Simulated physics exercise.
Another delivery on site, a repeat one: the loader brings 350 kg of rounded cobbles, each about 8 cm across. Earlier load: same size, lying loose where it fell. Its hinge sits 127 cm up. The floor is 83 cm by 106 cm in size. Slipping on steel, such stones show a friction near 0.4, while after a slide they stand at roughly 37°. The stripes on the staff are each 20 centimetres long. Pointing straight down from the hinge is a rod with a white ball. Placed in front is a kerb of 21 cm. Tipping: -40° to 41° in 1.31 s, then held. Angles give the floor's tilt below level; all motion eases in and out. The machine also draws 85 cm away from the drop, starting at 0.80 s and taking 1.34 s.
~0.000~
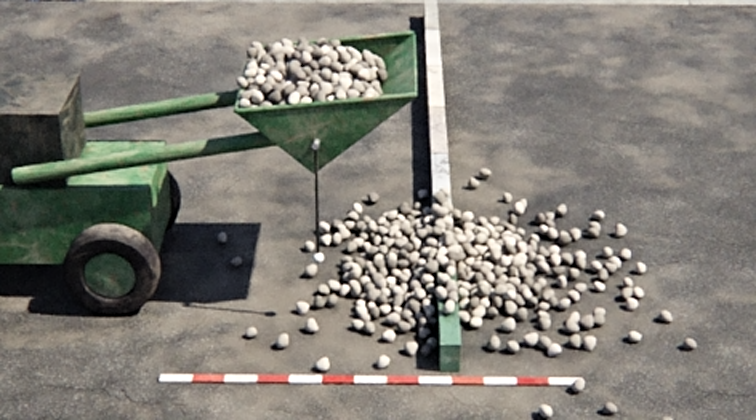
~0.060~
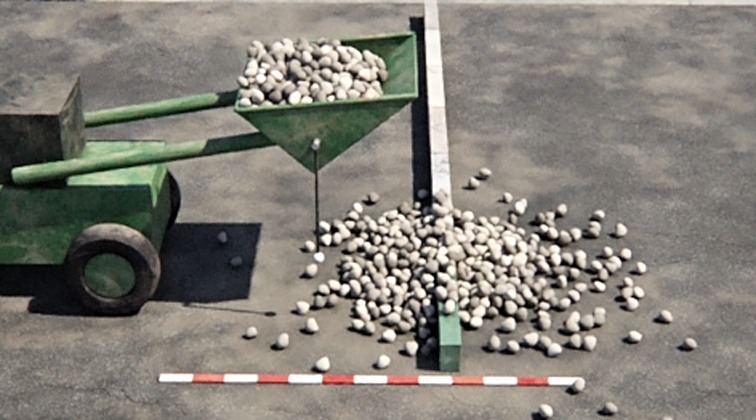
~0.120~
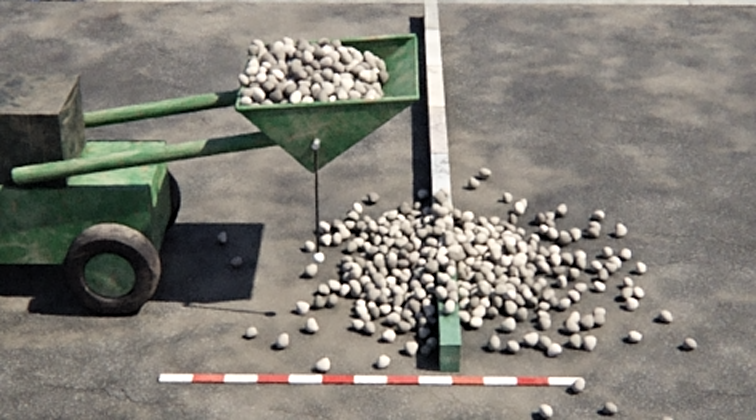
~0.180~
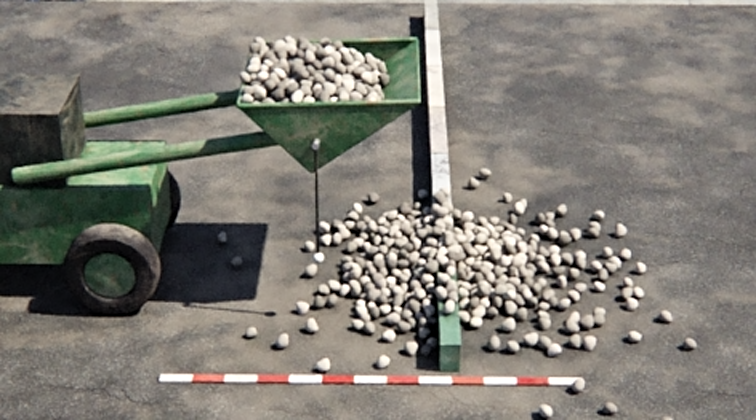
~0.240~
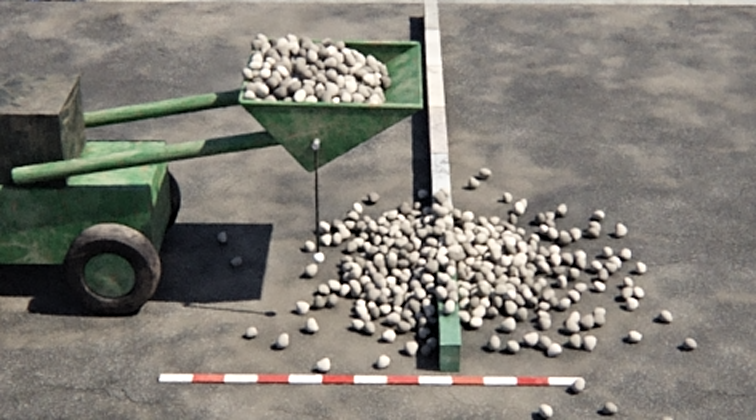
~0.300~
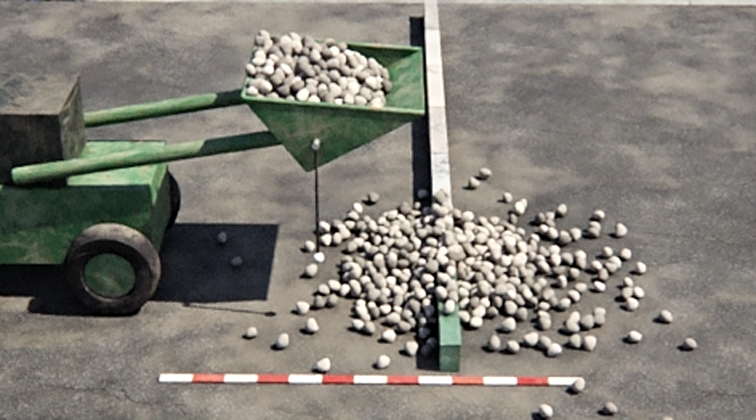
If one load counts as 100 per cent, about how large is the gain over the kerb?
Around 10 per cent.
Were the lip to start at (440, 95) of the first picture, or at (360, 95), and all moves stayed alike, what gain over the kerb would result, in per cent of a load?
Some 25 percent, and then 0 percent.
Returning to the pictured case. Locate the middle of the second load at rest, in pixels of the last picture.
In the last view, about pixel (379, 259).
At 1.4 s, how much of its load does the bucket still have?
Estimate: 15 % remaining inside, roughly.
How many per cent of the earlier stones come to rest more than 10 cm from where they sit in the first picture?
The answer is about 10 per cent.
After 1.0 s the floor is at 28°; in per cent of one load, 98 in the bucket, 61 on this side of the kerb, 42 over the kerb; the foremost stones are at (645, 298).
After 1.4 s the floor is at 41°; in per cent of one load, 17 in the bucket, 139 on this side of the kerb, 46 over the kerb; the foremost stones are at (645, 298).
After 2.6 s the floor is at 41°; in per cent of one load, 0 in the bucket, 150 on this side of the kerb, 51 over the kerb; the foremost stones are at (645, 298).
After 5.1 s the floor is at 41°; in per cent of one load, 0 in the bucket, 150 on this side of the kerb, 51 over the kerb; the foremost stones are at (645, 298). Net gain over the kerb, 10.
